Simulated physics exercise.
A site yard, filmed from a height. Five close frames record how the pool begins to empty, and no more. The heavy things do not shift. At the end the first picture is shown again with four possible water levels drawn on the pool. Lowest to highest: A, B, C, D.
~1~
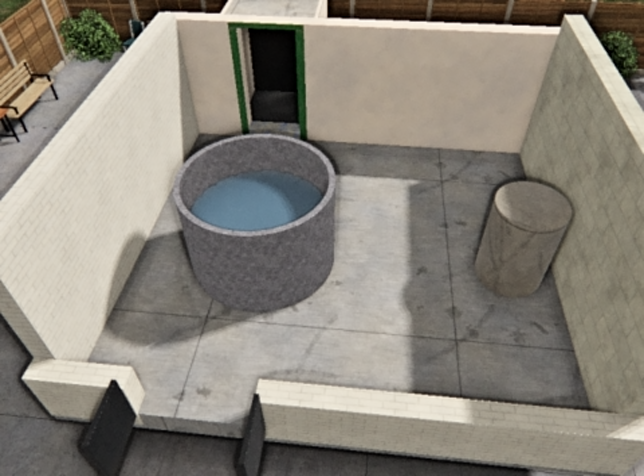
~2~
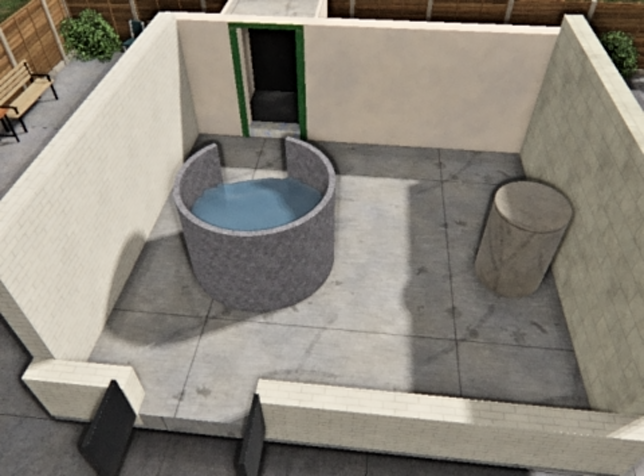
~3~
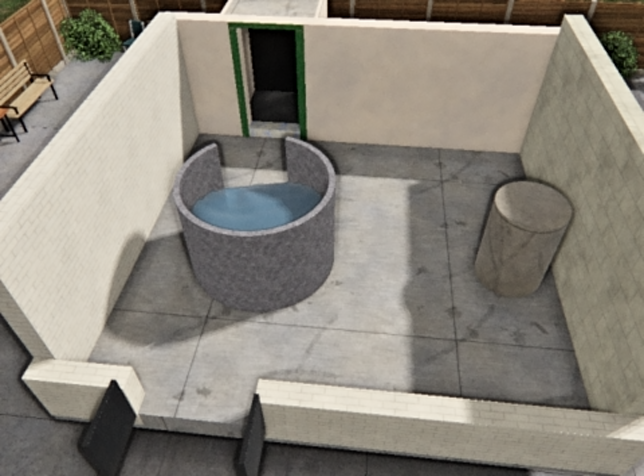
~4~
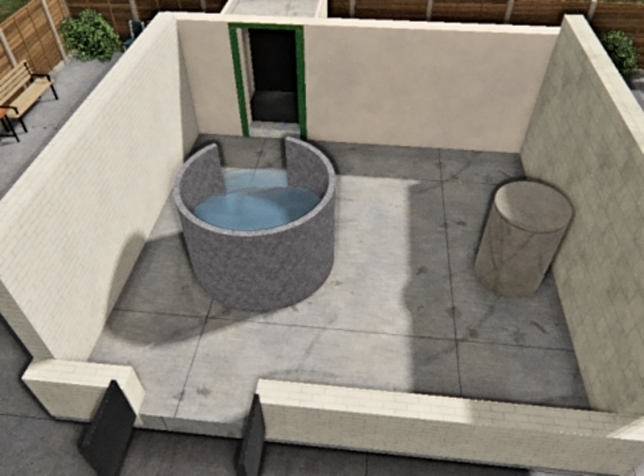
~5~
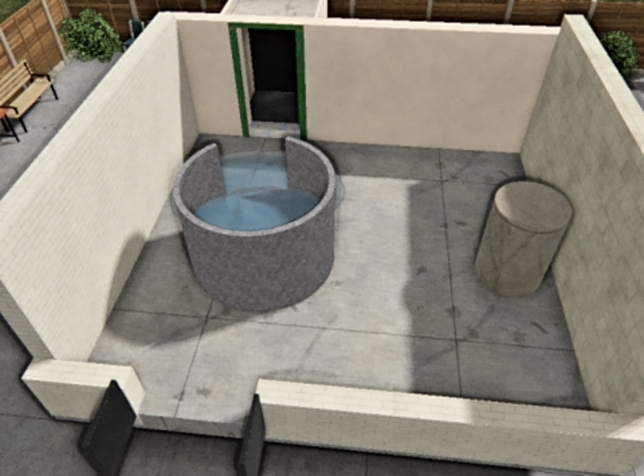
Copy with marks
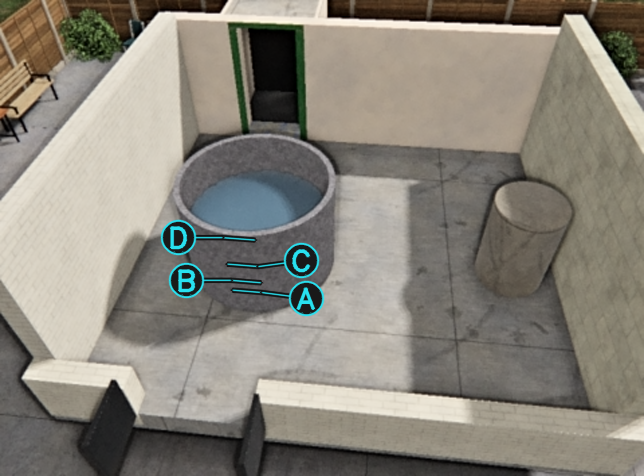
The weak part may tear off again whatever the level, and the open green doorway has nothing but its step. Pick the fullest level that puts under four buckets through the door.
The limit is A.
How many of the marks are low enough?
One of the four.
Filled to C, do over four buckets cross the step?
Yes, it does.
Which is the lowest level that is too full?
That is level B.
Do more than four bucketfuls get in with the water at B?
Yes, that goes wrong.
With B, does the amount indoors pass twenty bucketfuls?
No, less.
In cyan, A at (247, 291); B at (245, 281); C at (243, 265); D at (238, 238); from the bottom up A, B, C, D.
With A, a bucket or two gets in.
With B, about 9 bucketfuls get in.
With C, dozens of bucketfuls pour in.
With D, dozens of bucketfuls pour in.
